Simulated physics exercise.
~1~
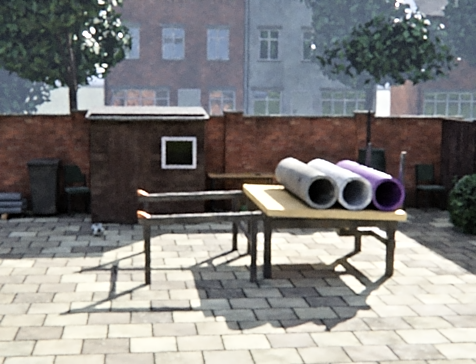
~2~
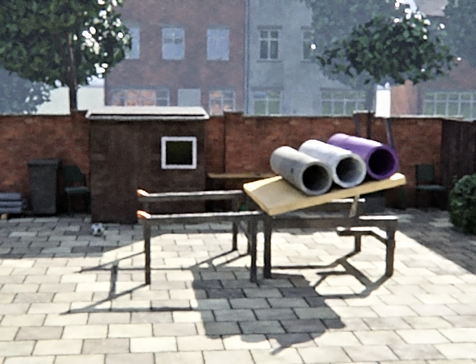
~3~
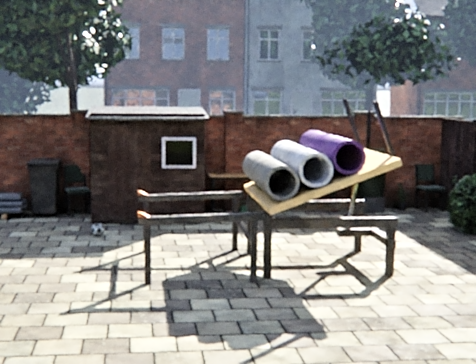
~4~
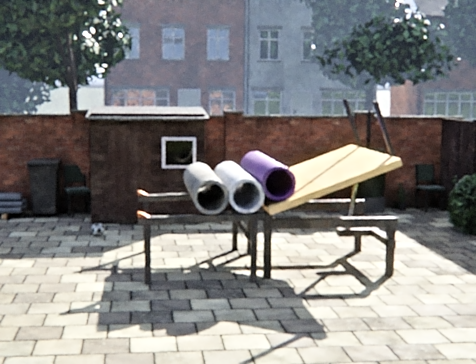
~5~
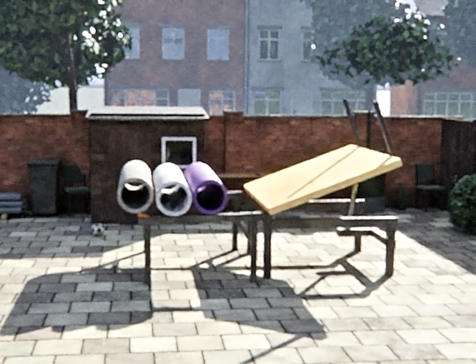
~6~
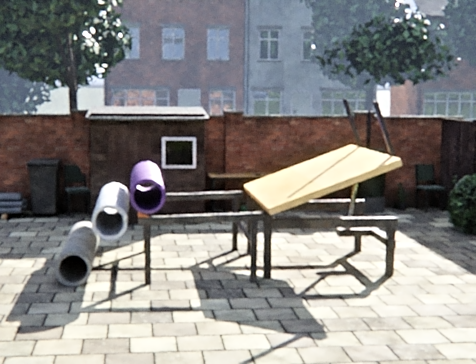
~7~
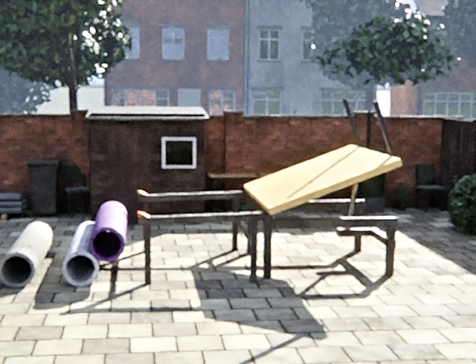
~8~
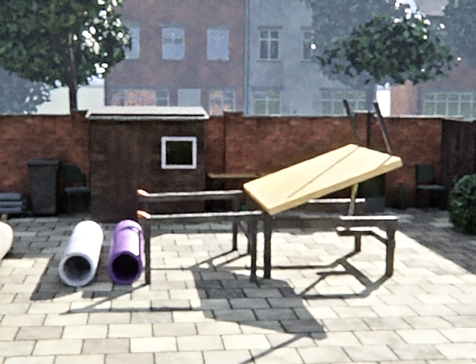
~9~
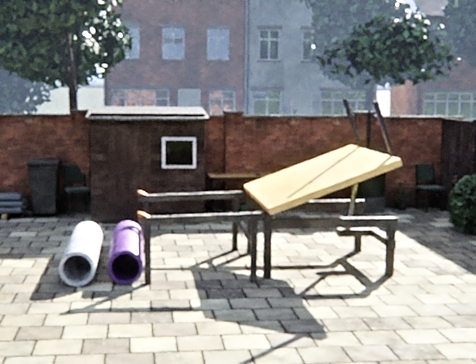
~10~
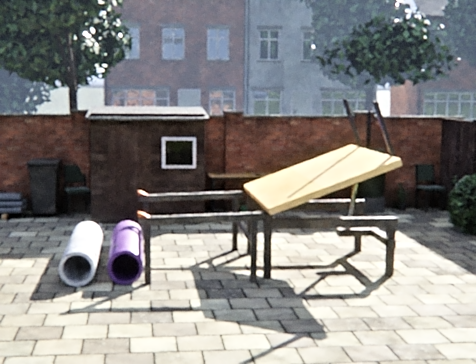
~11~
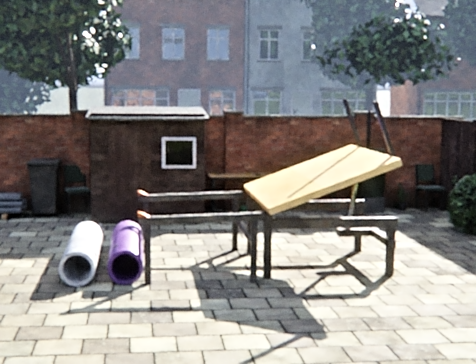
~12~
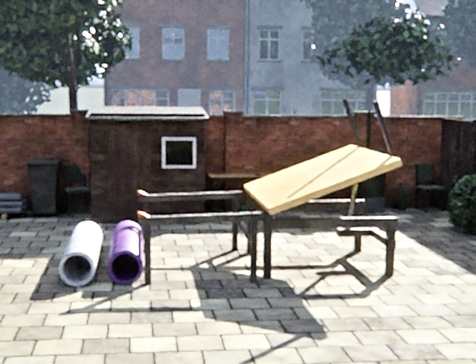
The video shows three pipes, one purple, on a wooden table deck whose right side tips up, sending them rolling left across lower rails and off the end onto the paving, where one rolls out of view and the purple one rests beside a pale one.
